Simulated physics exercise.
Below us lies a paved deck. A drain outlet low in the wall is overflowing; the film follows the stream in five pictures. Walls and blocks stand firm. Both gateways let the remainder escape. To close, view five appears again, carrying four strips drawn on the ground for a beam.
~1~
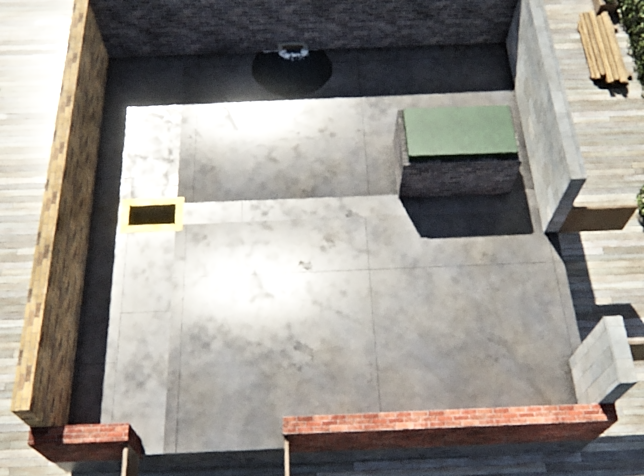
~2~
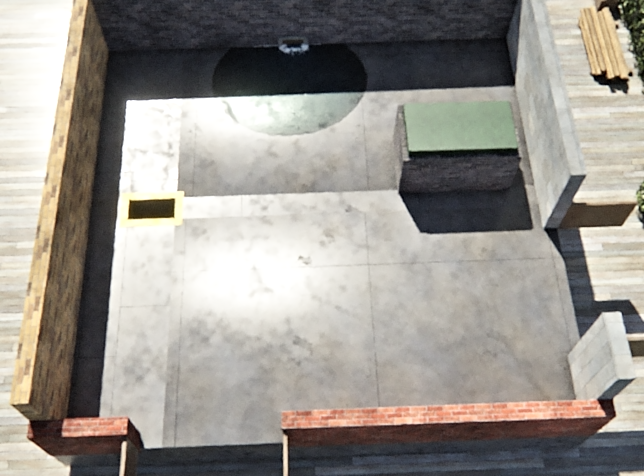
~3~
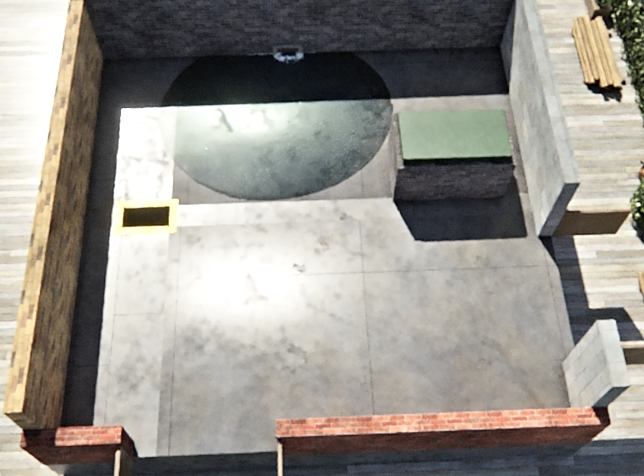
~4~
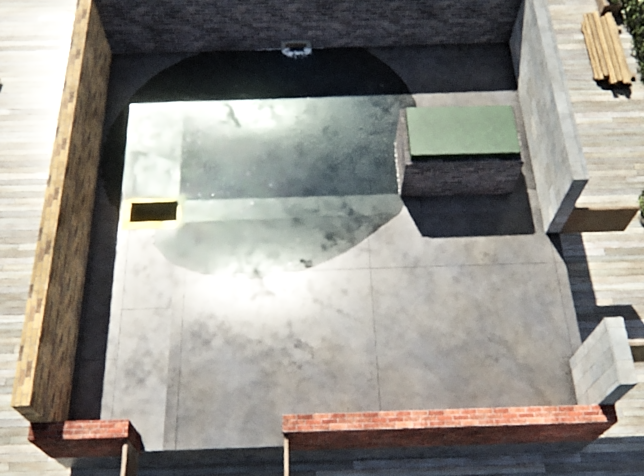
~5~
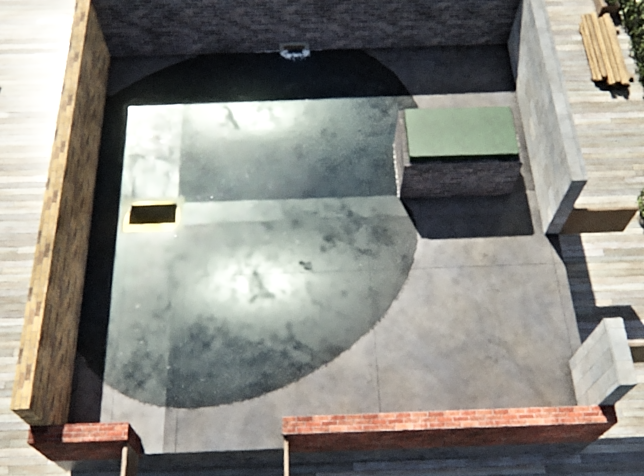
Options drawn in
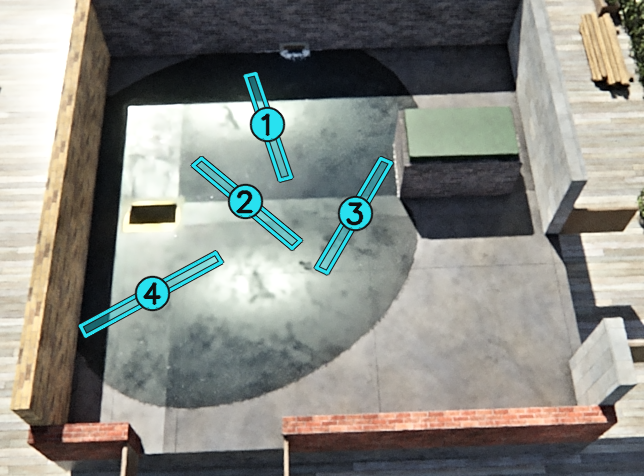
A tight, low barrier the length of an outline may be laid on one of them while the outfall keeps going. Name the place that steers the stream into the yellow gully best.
The best position is 4.
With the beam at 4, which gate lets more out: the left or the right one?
The left gate.
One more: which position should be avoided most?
That would be 1.
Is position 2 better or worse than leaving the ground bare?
Worse.
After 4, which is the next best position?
It is 3.
On the marked copy, 1 from (250, 74) to (285, 178); 2 from (197, 161) to (296, 244); 3 from (321, 270) to (385, 160); 4 from (83, 331) to (218, 257).
If 1 is chosen, about 7 % of the stream runs into the yellow gully, about 92 % out by the gates.
If 2 is chosen, about 15 % of the stream runs into the yellow gully, about 82 % out by the gates.
If 3 is chosen, about 21 % of the stream runs into the yellow gully, about 78 % out by the gates.
If 4 is chosen, about 46 % of the stream runs into the yellow gully, about 54 % out by the gates.
